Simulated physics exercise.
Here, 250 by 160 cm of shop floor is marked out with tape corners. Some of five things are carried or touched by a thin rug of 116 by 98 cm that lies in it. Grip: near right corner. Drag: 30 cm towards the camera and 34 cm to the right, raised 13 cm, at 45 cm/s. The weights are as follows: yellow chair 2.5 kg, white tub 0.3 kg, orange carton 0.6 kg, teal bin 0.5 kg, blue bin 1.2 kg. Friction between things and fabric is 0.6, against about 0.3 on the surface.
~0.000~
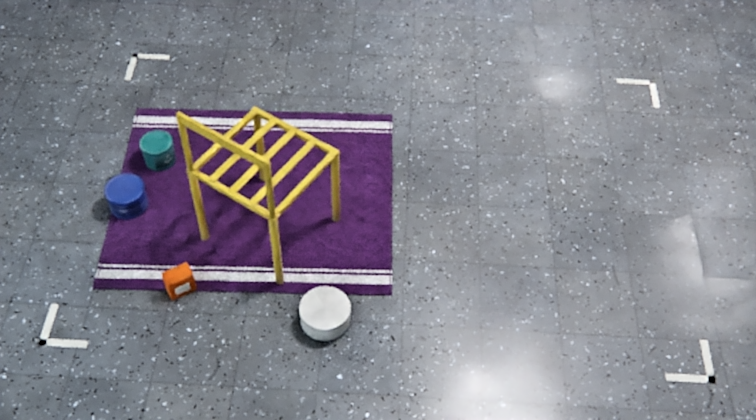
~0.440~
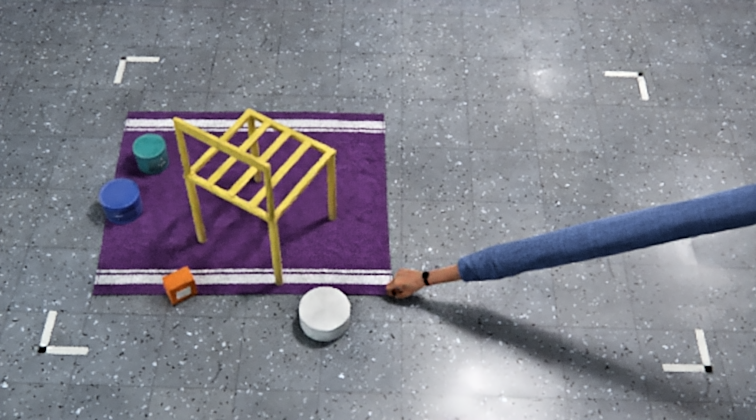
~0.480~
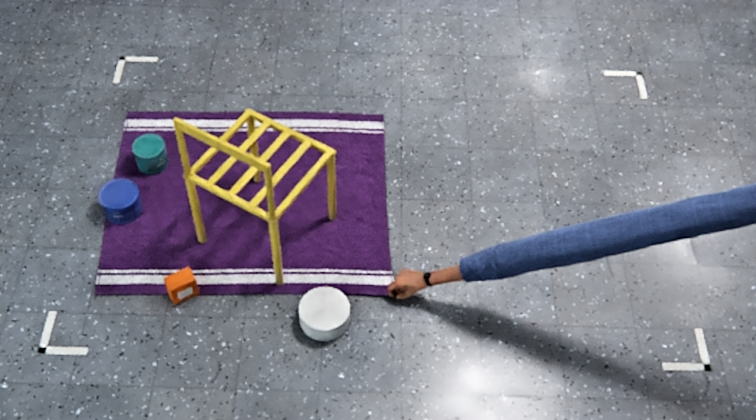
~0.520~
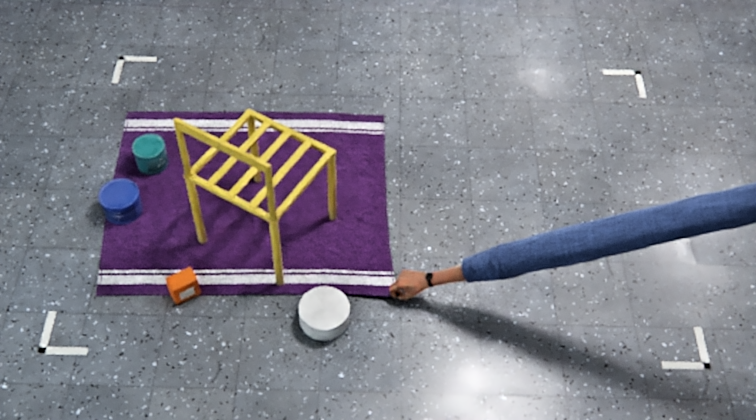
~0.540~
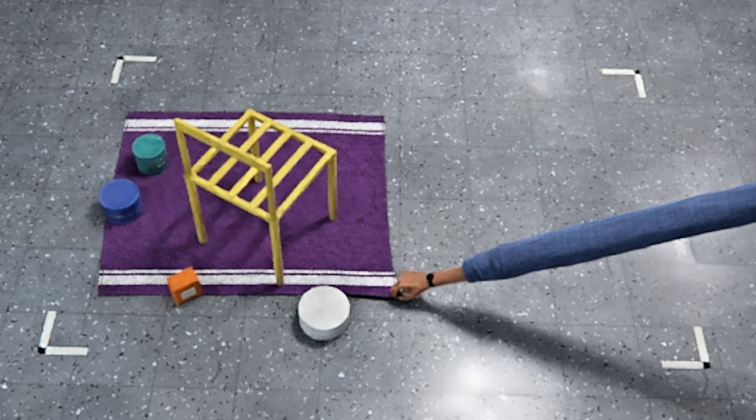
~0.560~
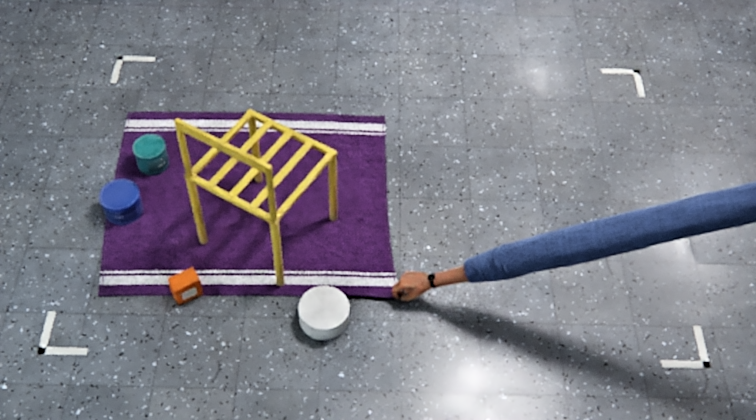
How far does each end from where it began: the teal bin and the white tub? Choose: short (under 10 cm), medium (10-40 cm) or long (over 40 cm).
My call: Teal bin long, white tub medium.
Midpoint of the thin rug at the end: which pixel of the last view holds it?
The midpoint is close to pixel (344, 244).
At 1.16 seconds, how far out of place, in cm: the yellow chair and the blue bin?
Shifts - yellow chair: Around 25 cm; blue bin: Around 25 cm.
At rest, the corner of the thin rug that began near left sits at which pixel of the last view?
That corner settles near pixel (178, 332) in the last view.
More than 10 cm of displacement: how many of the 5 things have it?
5 of them.
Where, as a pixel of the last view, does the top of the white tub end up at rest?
(349, 363).
After 0.9 s, middle of the thin rug at (280, 211); teal bin 16 cm off its start, white tub 8 cm off its start, yellow chair 16 cm off its start.
After 1.2 s, middle of the thin rug at (306, 220); teal bin 29 cm off its start, white tub 15 cm off its start, blue bin 27 cm off its start.
After 1.4 s, middle of the thin rug at (333, 240); teal bin 43 cm off its start at (237, 178), white tub 21 cm off its start at (347, 352), blue bin 40 cm off its start at (205, 224).
After 1.7 s, middle of the thin rug at (343, 243); teal bin 48 cm off its start, white tub 24 cm off its start, blue bin 44 cm off its start.
After 2.3 s, middle of the thin rug at (344, 244); teal bin 48 cm off its start at (250, 180), white tub 25 cm off its start at (349, 363), blue bin 44 cm off its start at (214, 228), orange carton 41 cm off its start at (266, 324).
